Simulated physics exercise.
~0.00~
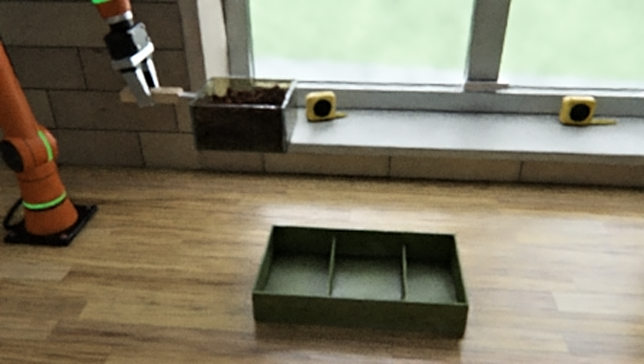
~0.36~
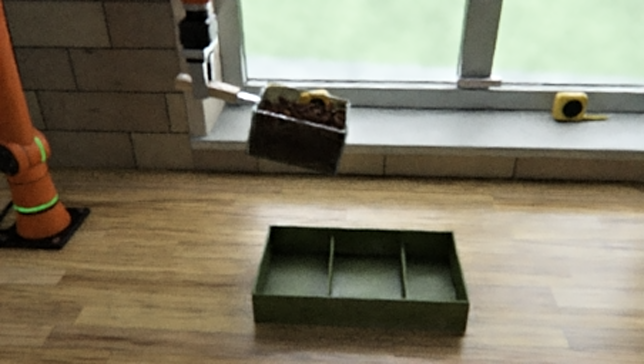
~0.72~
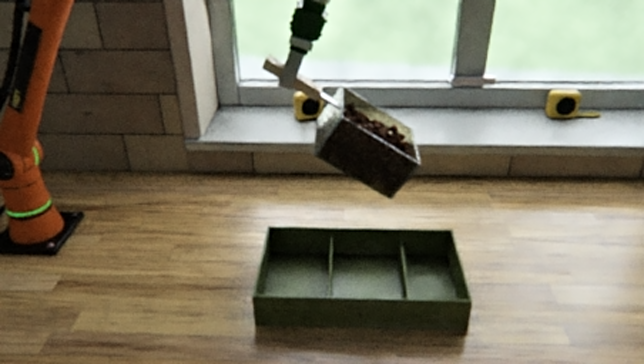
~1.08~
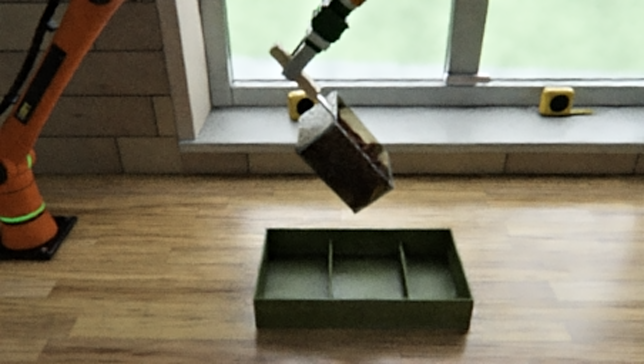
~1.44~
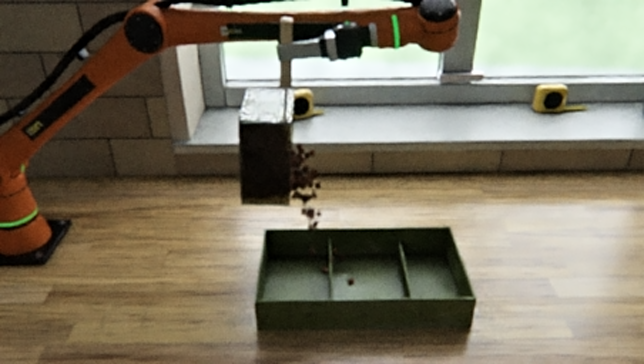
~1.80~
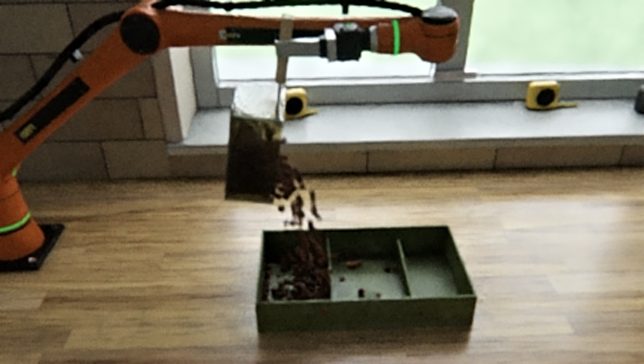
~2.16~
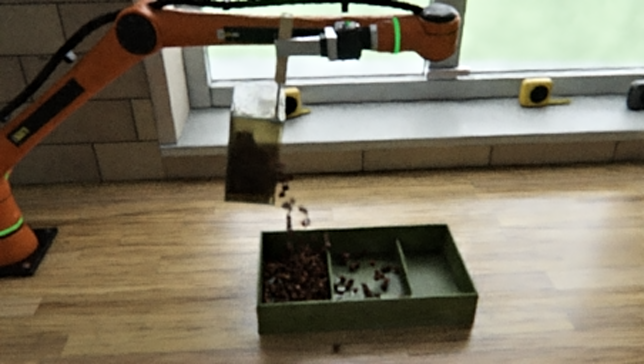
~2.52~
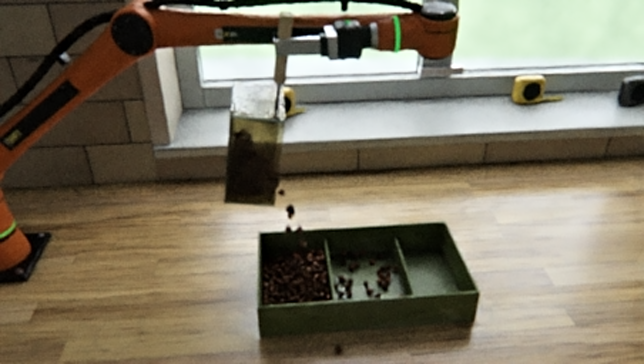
On a wooden table, a robot arm tips brown pellets mostly into a tray's left compartment.
